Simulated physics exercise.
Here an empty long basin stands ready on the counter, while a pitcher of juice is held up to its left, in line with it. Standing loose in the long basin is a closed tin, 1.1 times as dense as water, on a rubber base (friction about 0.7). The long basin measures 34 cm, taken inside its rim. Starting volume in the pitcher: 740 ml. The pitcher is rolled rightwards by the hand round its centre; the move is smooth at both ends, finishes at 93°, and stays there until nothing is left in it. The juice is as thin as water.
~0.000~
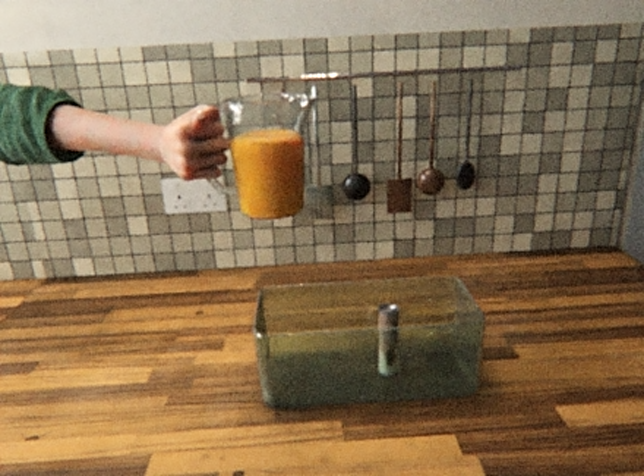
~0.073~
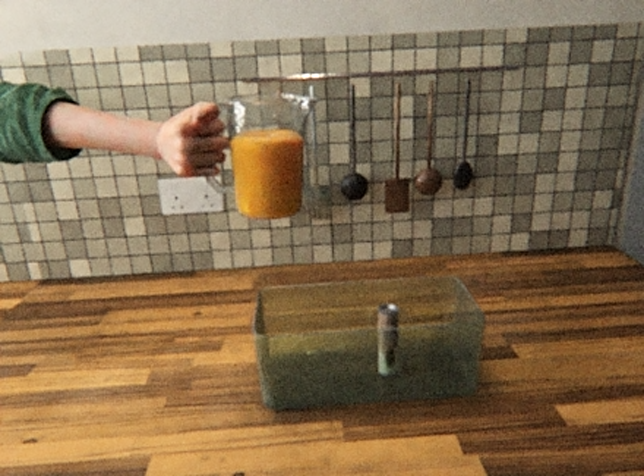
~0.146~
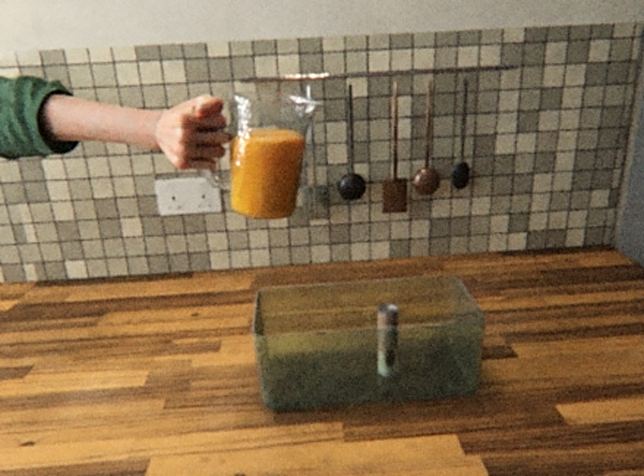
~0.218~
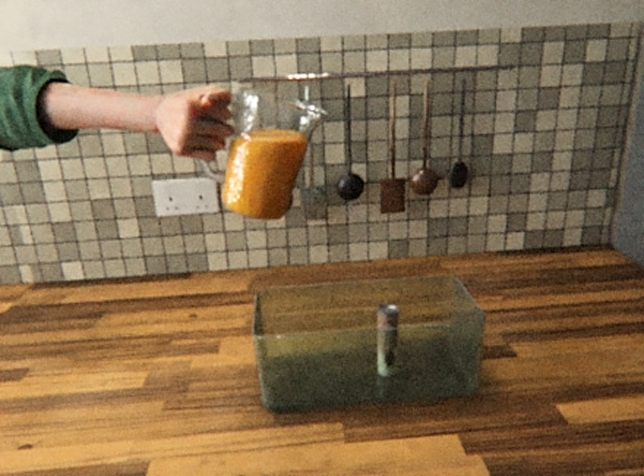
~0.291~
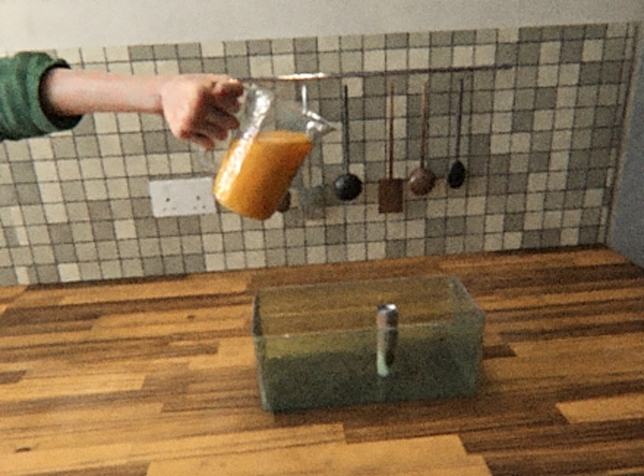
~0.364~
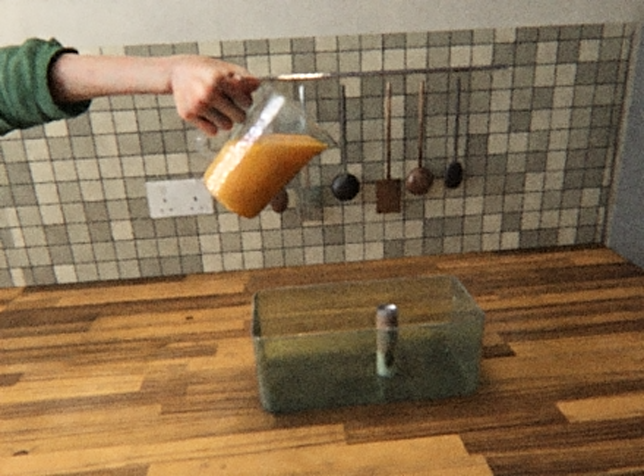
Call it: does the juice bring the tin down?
Call: Not brought down.
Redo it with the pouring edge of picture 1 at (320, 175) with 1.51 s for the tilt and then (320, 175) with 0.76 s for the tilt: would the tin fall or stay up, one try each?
Trial 1 - tin tips; trial 2 - tin tips.
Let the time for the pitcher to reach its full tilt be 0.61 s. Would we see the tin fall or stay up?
The tin remains upright.
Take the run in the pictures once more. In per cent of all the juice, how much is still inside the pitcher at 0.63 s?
Portion remaining: Approx. 78 per cent.
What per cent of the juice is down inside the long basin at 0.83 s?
30 per cent or thereabouts.
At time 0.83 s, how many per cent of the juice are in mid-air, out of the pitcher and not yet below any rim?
It comes to some 32 percent of the total.
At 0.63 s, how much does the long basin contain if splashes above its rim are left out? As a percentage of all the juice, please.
Near 1 in a hundred.
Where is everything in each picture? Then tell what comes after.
The first picture shows tilt 0°; pouring edge (316, 98); surface from (232, 137) to (302, 133); the long basin's rim runs from (257, 311) to (471, 298); the tin's top is at (389, 312).
The second picture shows tilt 2°; pouring edge (318, 99); surface from (231, 137) to (302, 134).
The third picture shows tilt 8°; pouring edge (323, 104); surface from (233, 137) to (303, 133).
The fourth picture shows tilt 18°; pouring edge (330, 114); surface from (233, 139) to (307, 134).
The fifth picture shows tilt 30°; pouring edge (336, 129); surface from (227, 153) to (313, 136).
The sixth picture shows tilt 43°; pouring edge (340, 146); surface from (214, 159) to (326, 141).
After 0.63 s the tilt is 87° and 78 per cent is still to pour; the tin stands where it began.
After 0.83 s the tilt is 93° and 39 per cent is still to pour; the tin stands where it began.
After 1.04 s the tilt is 93° and 16 per cent is still to pour; the tin stands where it began.
After 1.26 s the tilt is 93° and 6 per cent is still to pour; the tin stands where it began.
In the end the tin stands where it began.
